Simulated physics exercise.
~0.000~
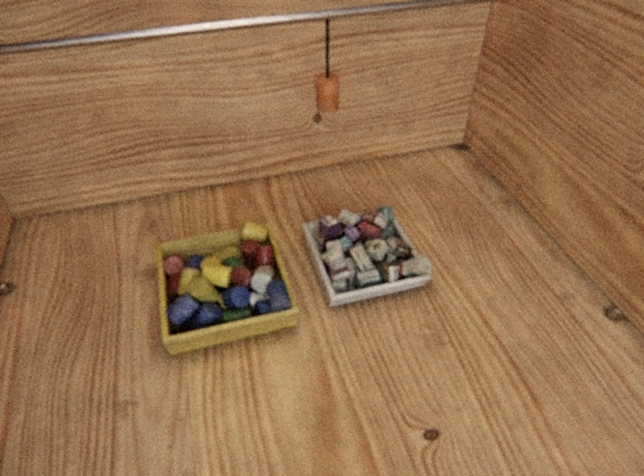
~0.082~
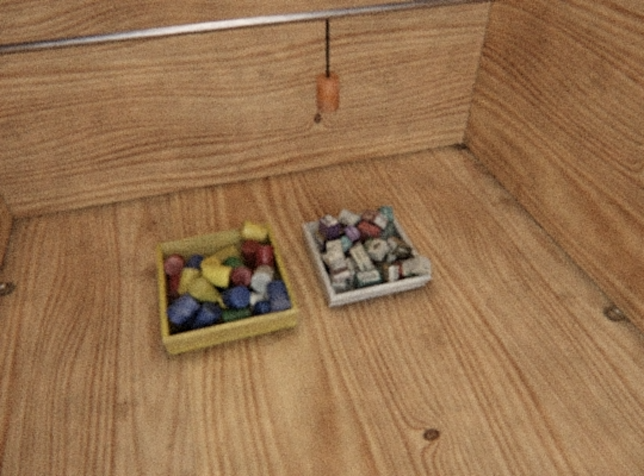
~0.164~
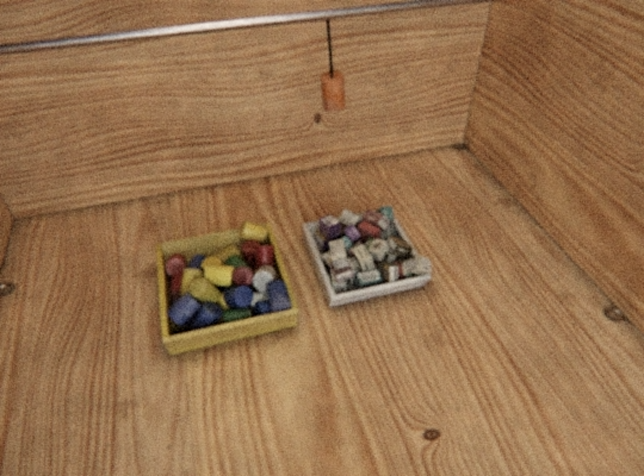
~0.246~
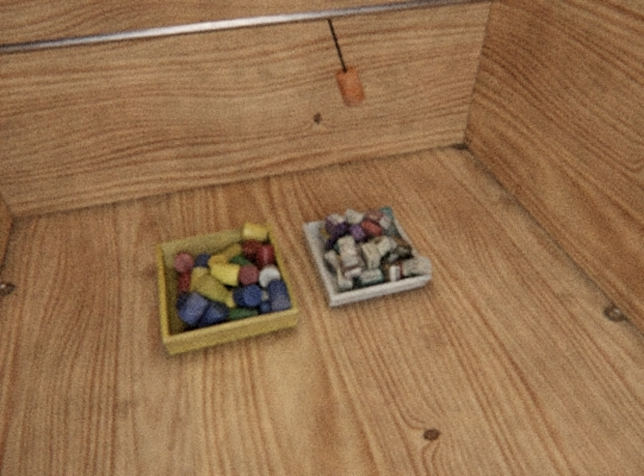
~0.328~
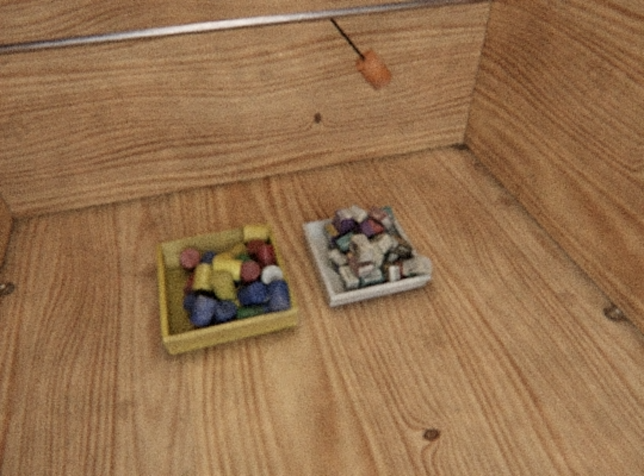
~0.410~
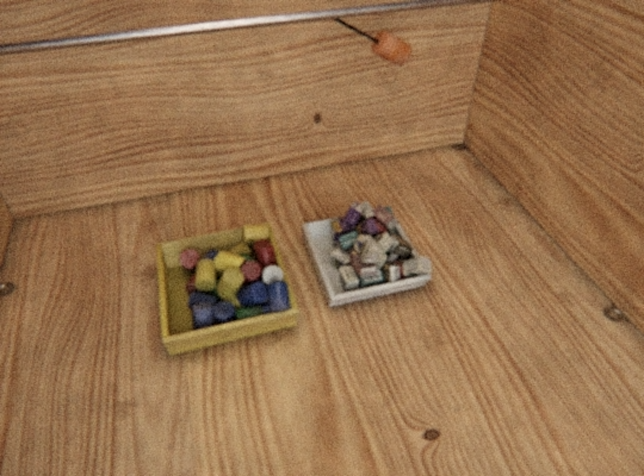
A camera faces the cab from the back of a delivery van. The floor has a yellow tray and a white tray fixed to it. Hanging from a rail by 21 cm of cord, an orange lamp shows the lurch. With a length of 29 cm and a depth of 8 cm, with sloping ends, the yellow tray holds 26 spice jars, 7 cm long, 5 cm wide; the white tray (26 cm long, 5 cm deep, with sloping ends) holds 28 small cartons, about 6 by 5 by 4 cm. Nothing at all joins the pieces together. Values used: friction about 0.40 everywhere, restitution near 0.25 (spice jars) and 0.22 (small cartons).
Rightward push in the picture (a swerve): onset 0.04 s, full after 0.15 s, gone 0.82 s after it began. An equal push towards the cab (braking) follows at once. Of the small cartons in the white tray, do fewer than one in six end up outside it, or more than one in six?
More than one in six.
After 0.71 s, 0 of 26 out of the yellow tray and 1 of 28 out of the white tray.
After 1.08 s, 0 of 26 out of the yellow tray and 1 of 28 out of the white tray.
After 1.61 s, 0 of 26 out of the yellow tray and 7 of 28 out of the white tray.
Outcome (at 2.28 s), 0 of 26 out of the yellow tray and 7 of 28 out of the white tray. Asked share, 7 of 28, 25 per cent.
